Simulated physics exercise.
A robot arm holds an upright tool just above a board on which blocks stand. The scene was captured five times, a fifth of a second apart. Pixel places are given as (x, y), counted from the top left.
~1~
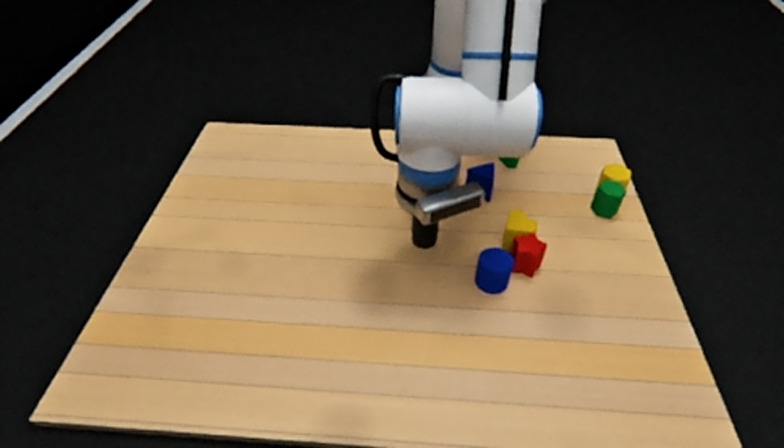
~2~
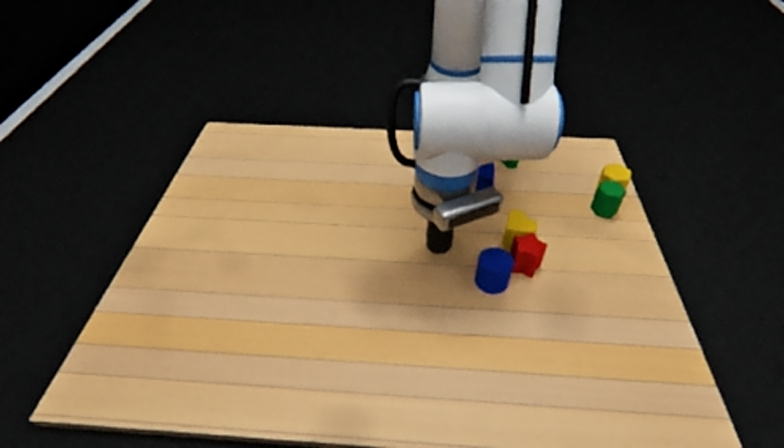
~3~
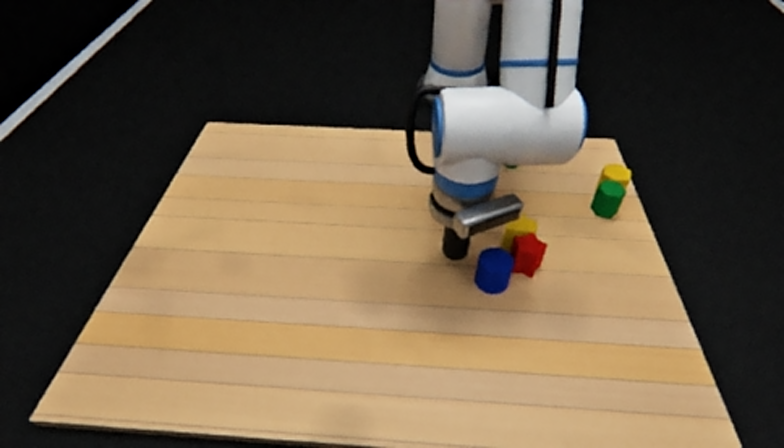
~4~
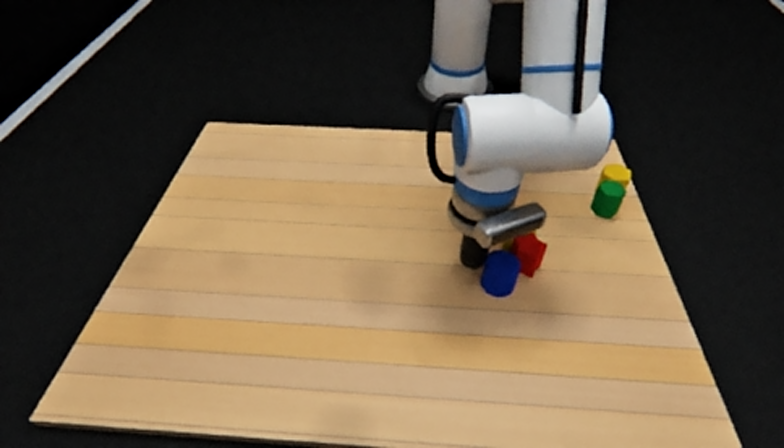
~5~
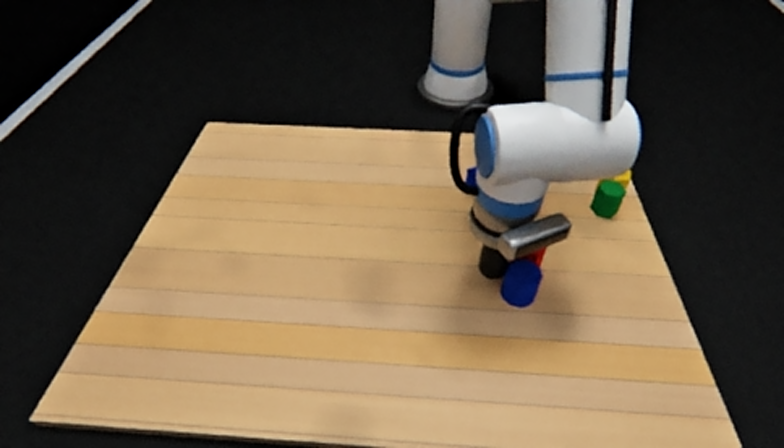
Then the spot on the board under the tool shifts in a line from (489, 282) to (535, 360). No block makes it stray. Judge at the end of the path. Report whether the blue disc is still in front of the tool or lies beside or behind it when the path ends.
Slipped loose.
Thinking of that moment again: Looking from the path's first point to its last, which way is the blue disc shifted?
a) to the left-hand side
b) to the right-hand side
That would be a.
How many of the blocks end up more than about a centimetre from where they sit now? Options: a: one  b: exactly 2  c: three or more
Answer: A.
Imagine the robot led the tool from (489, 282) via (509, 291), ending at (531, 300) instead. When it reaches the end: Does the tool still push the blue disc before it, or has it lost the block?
Kept ahead.
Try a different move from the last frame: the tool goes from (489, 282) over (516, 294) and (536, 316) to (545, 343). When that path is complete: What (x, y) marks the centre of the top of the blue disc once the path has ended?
At pixel (581, 300).
What follows on the original path. One third of the way, tool at (507, 294); blue disc at (542, 284).
Two thirds of the way, tool at (523, 320); blue disc at (545, 286).
At the end, tool at (540, 348); blue disc at (545, 286); red star still.
